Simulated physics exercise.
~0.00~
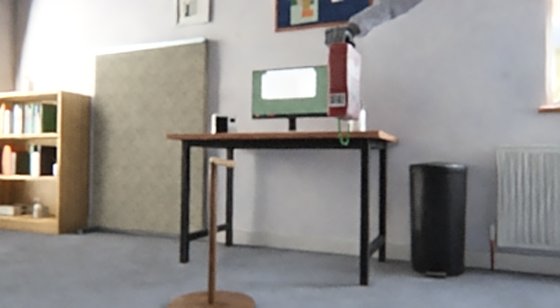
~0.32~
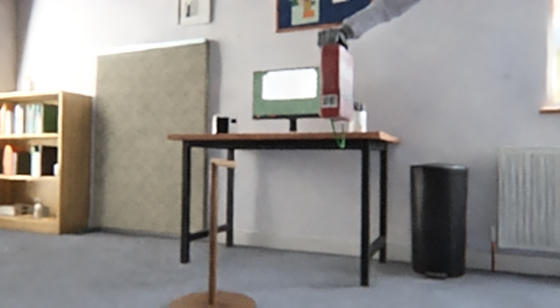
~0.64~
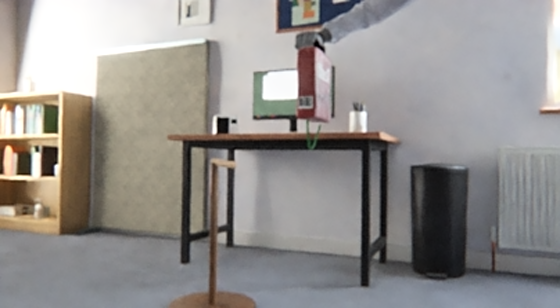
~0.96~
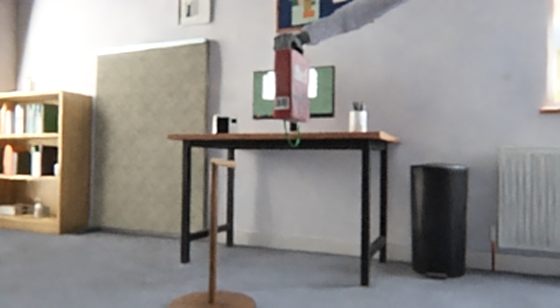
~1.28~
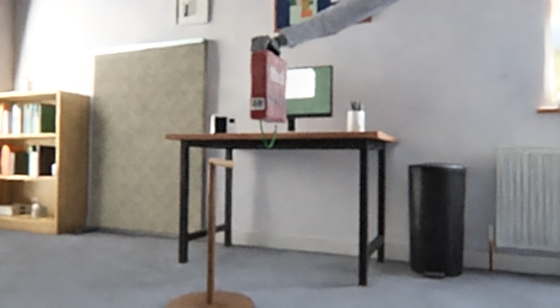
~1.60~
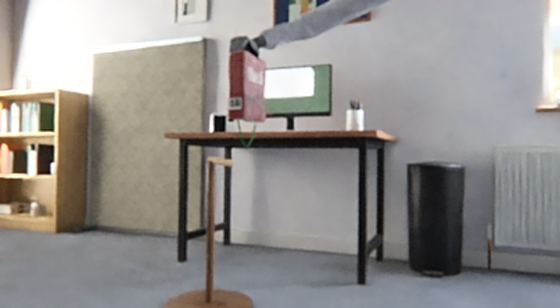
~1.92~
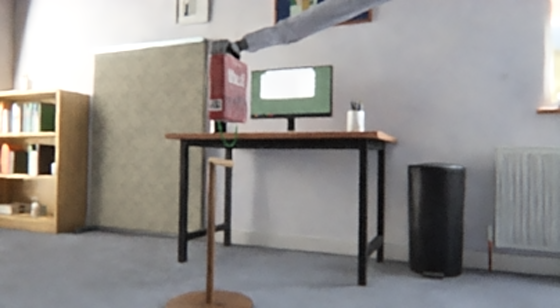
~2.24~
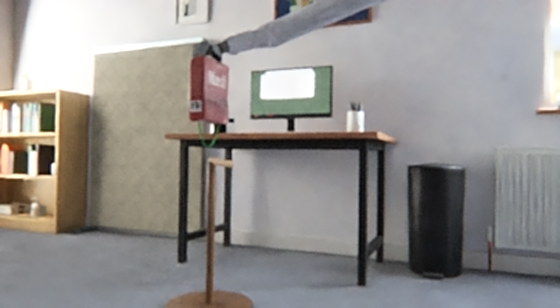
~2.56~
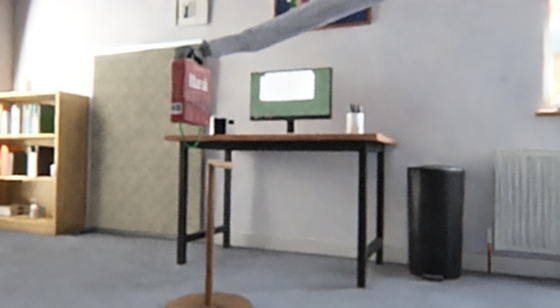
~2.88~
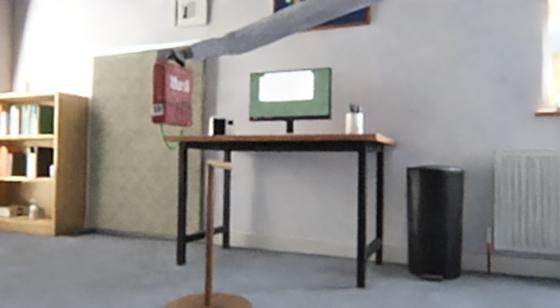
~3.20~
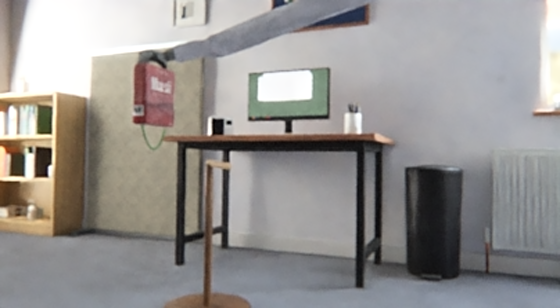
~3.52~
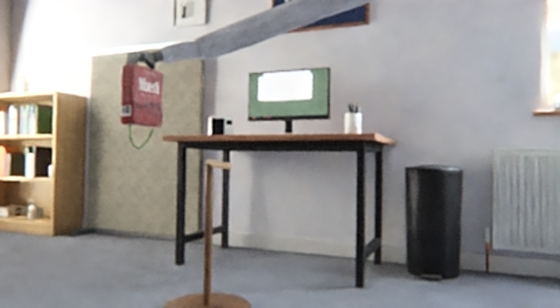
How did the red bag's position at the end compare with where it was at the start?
At the start the red bag was held near the right side of the desk, by the monitor. By the end it was well to the left, beyond the desk and in front of the tall grey-green panel.
